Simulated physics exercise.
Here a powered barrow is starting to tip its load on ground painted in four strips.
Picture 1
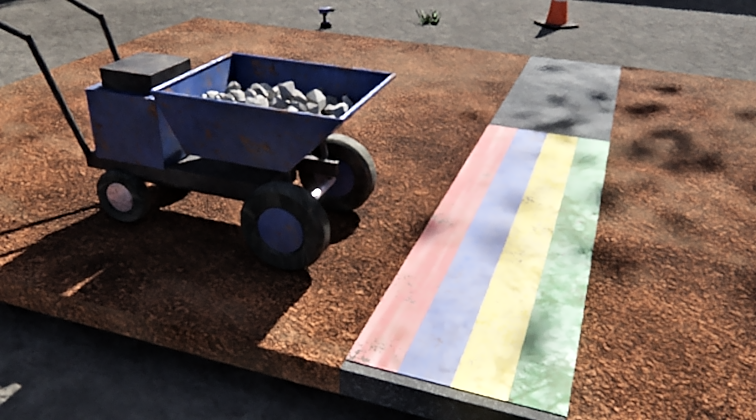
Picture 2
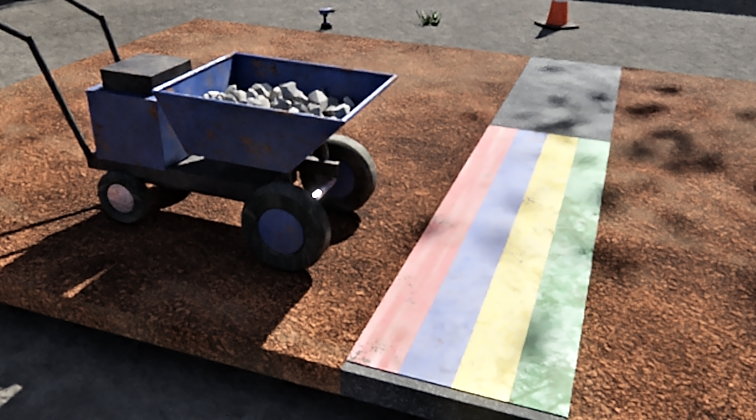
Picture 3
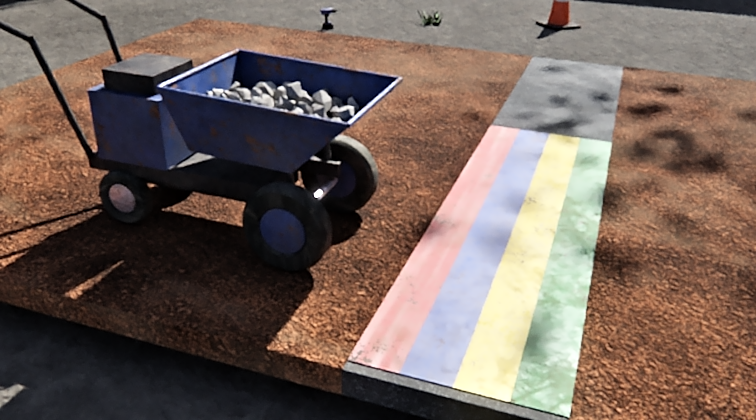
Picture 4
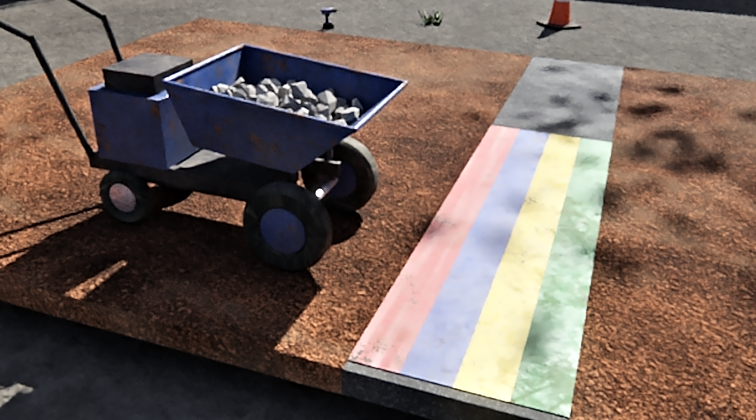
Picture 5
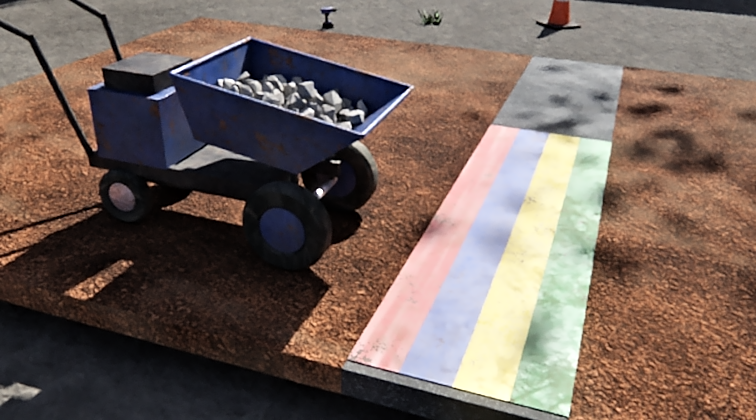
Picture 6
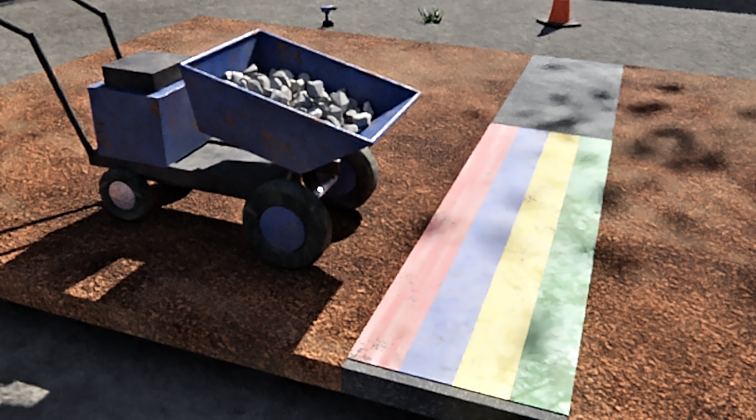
The blue skip of a small wheeled barrow, loaded with broken grey stones, sits level at first beside ground painted in red, blue, yellow and green strips. It then tilts slightly forward to the right, its back edge rising as the stones stay inside and the wheels remain still.
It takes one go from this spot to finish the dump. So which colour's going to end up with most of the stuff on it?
Most of it lands on blue.
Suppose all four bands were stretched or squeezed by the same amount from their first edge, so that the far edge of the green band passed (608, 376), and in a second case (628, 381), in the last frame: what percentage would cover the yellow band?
10 and 10 in a hundred.
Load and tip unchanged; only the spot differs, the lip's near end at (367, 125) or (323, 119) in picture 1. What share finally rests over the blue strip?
About 30 percent at the first place and about 30 percent at the second.
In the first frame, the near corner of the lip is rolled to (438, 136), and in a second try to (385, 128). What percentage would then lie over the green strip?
That would be roughly 40 in a hundred and then roughly 20 in a hundred.
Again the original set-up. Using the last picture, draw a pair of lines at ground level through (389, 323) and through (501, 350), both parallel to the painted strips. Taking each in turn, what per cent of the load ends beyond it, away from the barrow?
Roughly 70 per cent, then roughly 10 per cent.
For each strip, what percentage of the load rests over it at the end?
Red strip about 10 per cent, blue strip about 35 per cent, yellow strip about 15 per cent, green strip about 5 per cent.
Soon after the last picture, skip tipped well over; all in the skip.
A little later, skip tipped steeply; most in the skip; a stray few over the red strip; a small part over the blue strip; a stray few over the yellow strip.
Later still, skip tipped right over; about a third in the skip; a small part over the red strip; about a third over the blue strip; about a quarter over the yellow strip; a small part over the green strip; a stray few off the paint.
At rest, skip tipped right over; about a third in the skip; a small part over the red strip; about a third over the blue strip; a small part over the yellow strip; a small part over the green strip; a stray few off the paint.
